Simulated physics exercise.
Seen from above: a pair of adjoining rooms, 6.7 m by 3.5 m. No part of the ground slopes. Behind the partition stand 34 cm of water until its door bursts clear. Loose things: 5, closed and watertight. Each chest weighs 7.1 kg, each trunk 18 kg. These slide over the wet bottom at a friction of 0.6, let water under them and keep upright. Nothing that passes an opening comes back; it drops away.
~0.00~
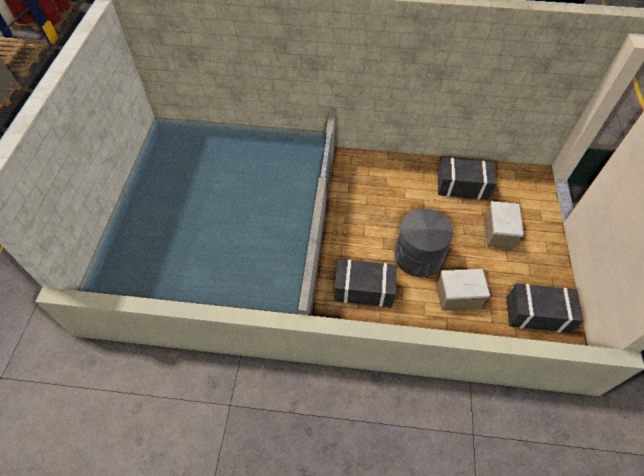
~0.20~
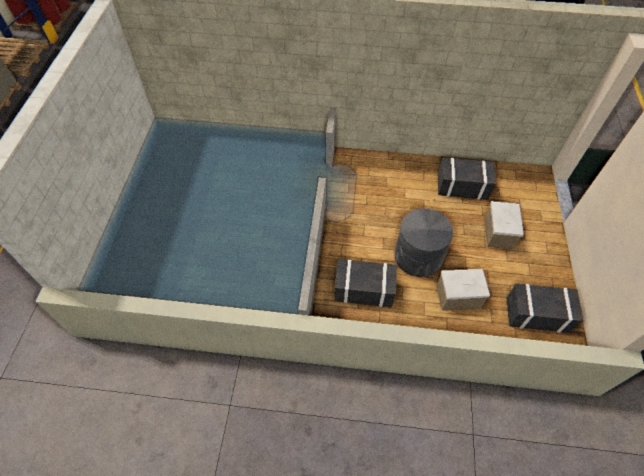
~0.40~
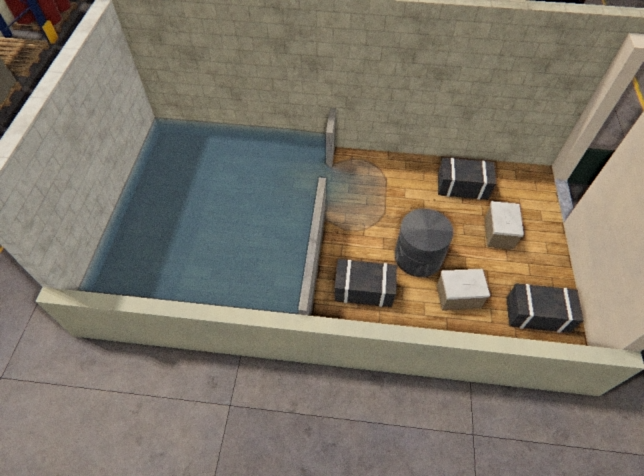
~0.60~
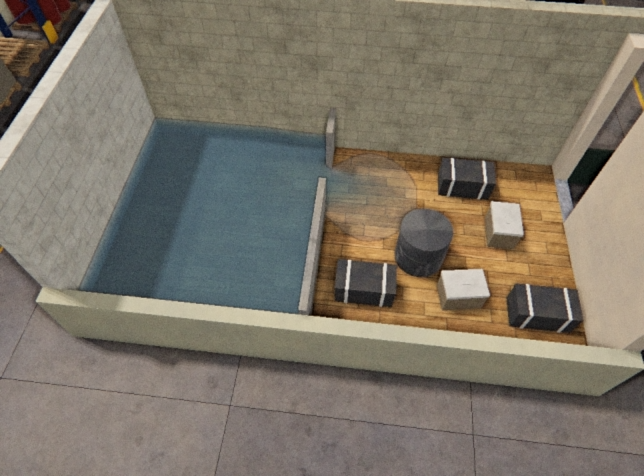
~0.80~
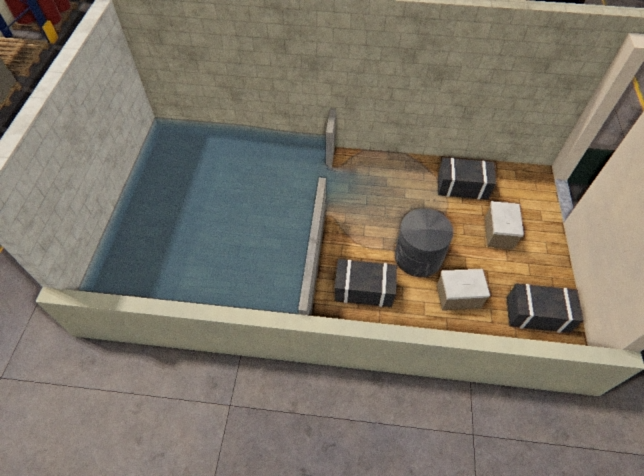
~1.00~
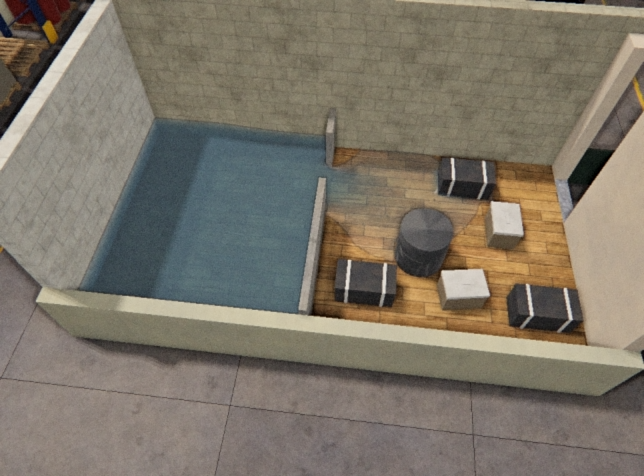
Water slips through a gap in the low dividing wall, seen from a high, steady viewpoint above two adjoining open-topped rooms, blue water on the left and wooden floor on the right. Three dark trunks with white straps, two pale blocks and a dark grey drum stand on the planks. A thin, translucent sheet fans rightward across the boards toward the drum and back trunk, while the objects stay still.
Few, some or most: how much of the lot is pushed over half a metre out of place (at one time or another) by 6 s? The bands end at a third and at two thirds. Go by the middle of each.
Share: One to two thirds.
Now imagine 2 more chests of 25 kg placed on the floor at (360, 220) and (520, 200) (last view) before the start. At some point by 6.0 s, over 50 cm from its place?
Result, in sequence: Not exceeded; exceeded.
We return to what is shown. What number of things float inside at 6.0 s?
Of them, 3.
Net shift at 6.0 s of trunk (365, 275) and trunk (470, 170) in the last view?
The first is 0 cm off, the second is washed out.
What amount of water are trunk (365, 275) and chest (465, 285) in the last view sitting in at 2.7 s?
I'd estimate 2 cm for the first and 1 cm for the second.
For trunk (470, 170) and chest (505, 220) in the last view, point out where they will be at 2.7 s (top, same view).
Estimated pixels: (509, 178) and (568, 236).
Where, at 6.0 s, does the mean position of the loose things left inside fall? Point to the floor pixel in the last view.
I'd say about (441, 303) in the last view.
After 1.4 s 0 of 5 are over 50 cm from their spots; 0 afloat.
After 2.7 s 2 of 5 are over 50 cm from their spots; 2 afloat.
After 4.2 s 2 of 5 are over 50 cm from their spots; 1 afloat.
After 6.0 s 3 of 5 are over 50 cm from their spots, and 3 have been at some point; 3 afloat.
